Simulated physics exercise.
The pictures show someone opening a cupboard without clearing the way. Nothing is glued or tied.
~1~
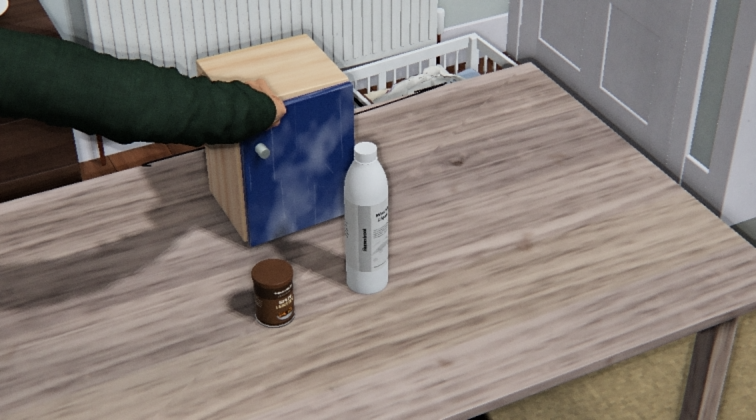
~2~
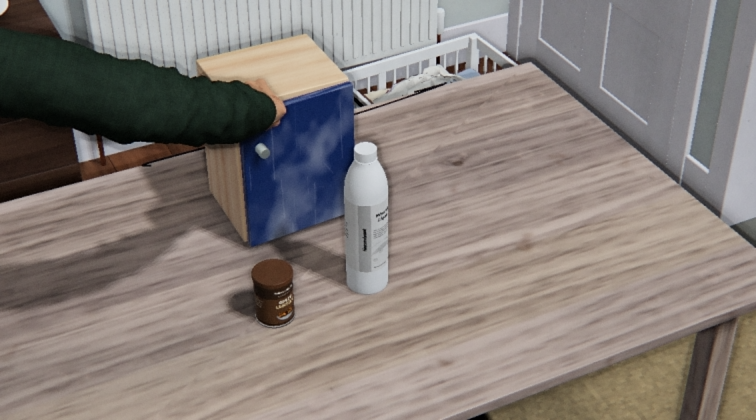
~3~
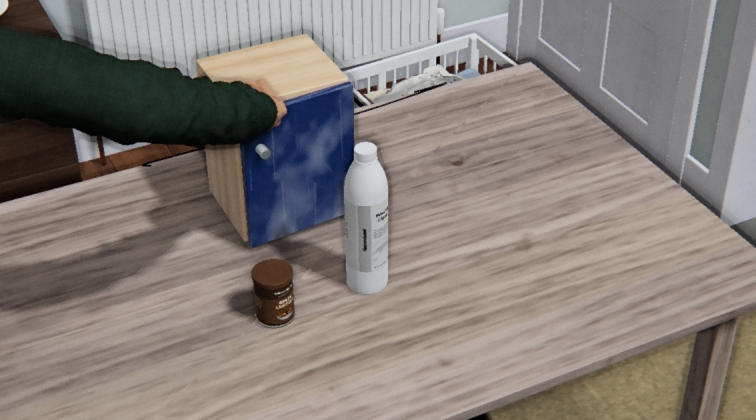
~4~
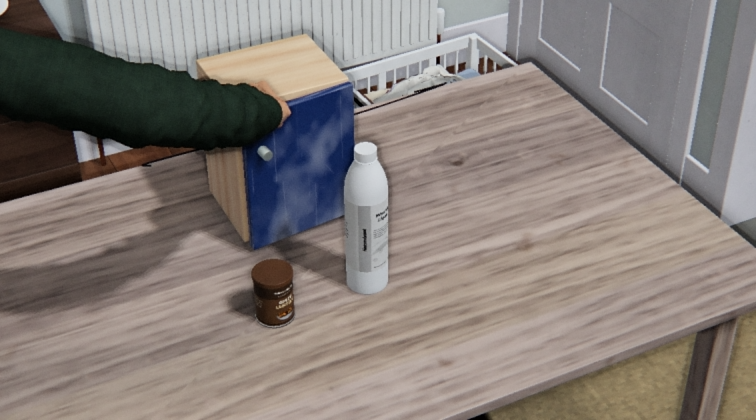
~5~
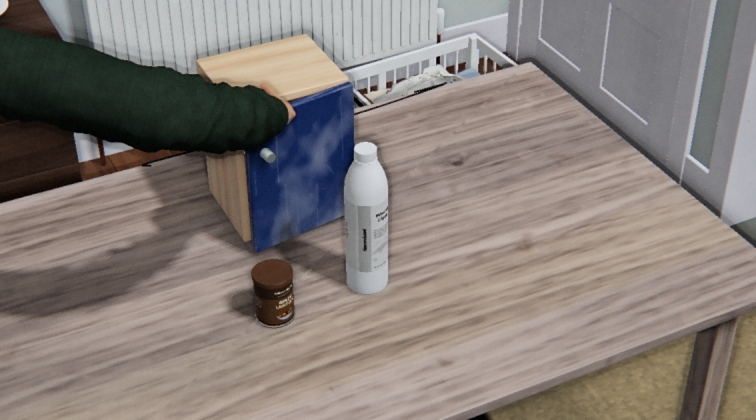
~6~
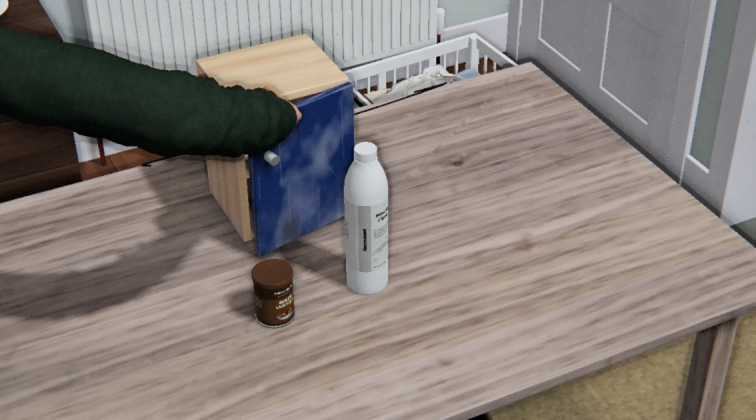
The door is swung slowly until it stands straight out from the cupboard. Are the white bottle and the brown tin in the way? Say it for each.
In the end the white bottle gets knocked, the brown tin escapes contact.
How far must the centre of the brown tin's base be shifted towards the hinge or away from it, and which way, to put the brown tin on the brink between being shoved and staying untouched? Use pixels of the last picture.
A shift of 28 pixels, going up.
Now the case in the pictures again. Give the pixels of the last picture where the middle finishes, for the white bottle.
At about (428, 211).
Then, 1.72 s past the last view, door 69° open; white bottle travelled a little near (386, 218); brown tin at rest near (274, 294).
Finally, the white bottle gets shoved, near (428, 211); the brown tin stays untouched, near (274, 294).
